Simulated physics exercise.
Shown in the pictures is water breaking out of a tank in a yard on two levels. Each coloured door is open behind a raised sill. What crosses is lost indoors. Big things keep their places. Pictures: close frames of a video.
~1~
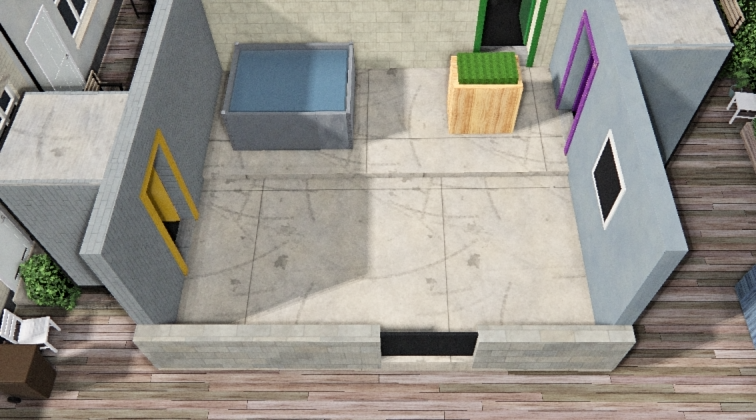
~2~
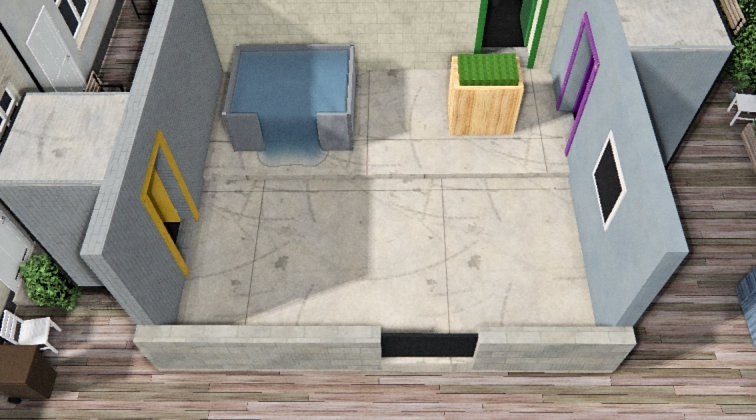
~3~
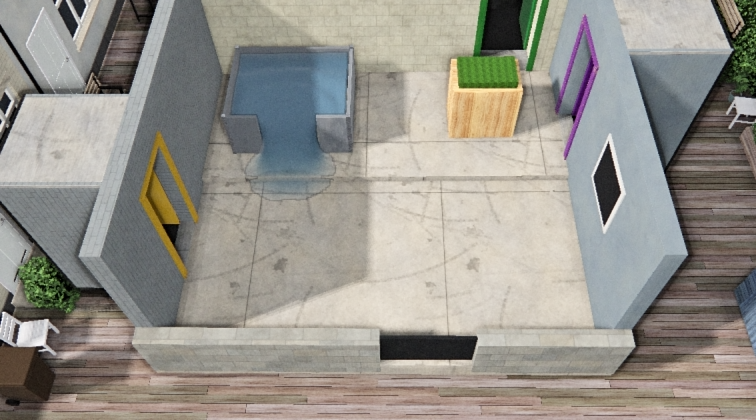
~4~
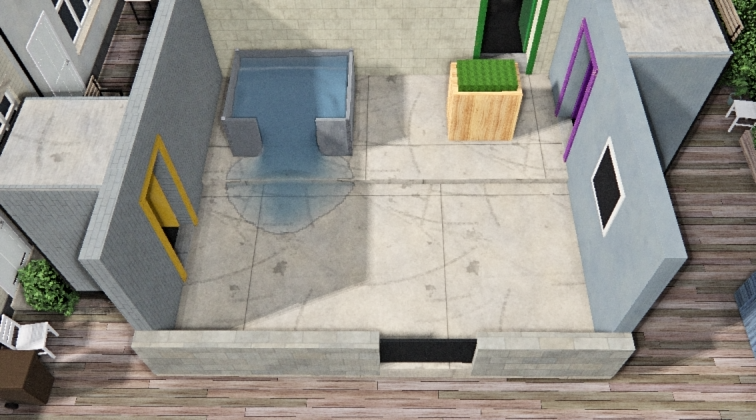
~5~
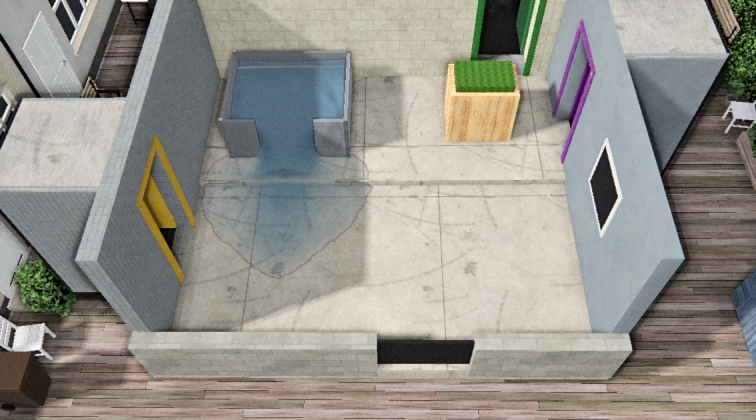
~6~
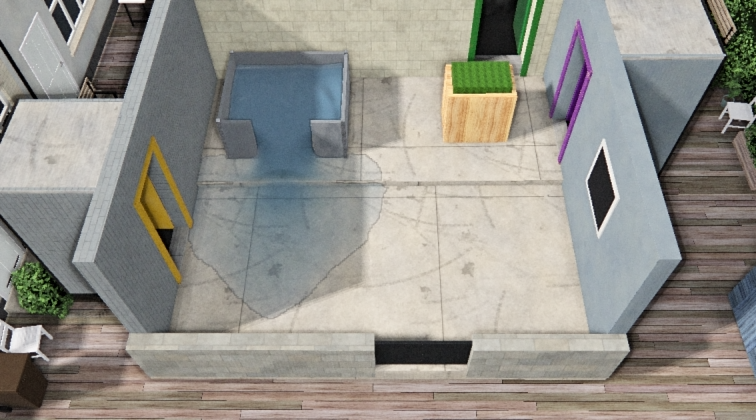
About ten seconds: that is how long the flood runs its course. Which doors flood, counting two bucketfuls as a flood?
In order: Green door: Does not exceed it; yellow door: Exceeds it; purple door: Does not exceed it.
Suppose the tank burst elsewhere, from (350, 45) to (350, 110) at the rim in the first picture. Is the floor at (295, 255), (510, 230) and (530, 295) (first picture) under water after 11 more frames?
Untouched, soaked, soaked.
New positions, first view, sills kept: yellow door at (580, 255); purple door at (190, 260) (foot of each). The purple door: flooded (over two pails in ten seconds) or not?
Log - purple door: Beyond the mark.
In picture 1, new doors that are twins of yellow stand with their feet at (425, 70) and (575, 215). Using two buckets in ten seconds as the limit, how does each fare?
The first door ends up below and the second ends up above.
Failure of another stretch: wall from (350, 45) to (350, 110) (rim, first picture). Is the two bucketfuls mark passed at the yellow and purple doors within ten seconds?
Result - yellow door overshoots, purple door overshoots.
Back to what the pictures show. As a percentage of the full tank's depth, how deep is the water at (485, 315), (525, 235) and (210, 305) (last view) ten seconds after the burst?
First spot 14 %, second 12 %, third 20 %.
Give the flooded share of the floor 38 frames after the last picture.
That works out at 65 %.
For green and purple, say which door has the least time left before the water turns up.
The purple one.
A moment on, water covers 40 % of the floor; the green door not reached, the yellow door under two buckets in, the purple door not reached.
Next, water covers 45 % of the floor; the green door not reached, the yellow door over two buckets in, the purple door not reached.
Then, water covers 50 % of the floor; the green door not reached, the yellow door over two buckets in, the purple door not reached.
Later, water covers 65 % of the floor; the green door not reached, the yellow door far over two buckets in, the purple door wet at the sill, nothing in.
In the end, water covers 70 % of the floor; the green door wet at the sill, nothing in, the yellow door far over two buckets in, the purple door wet at the sill, nothing in.
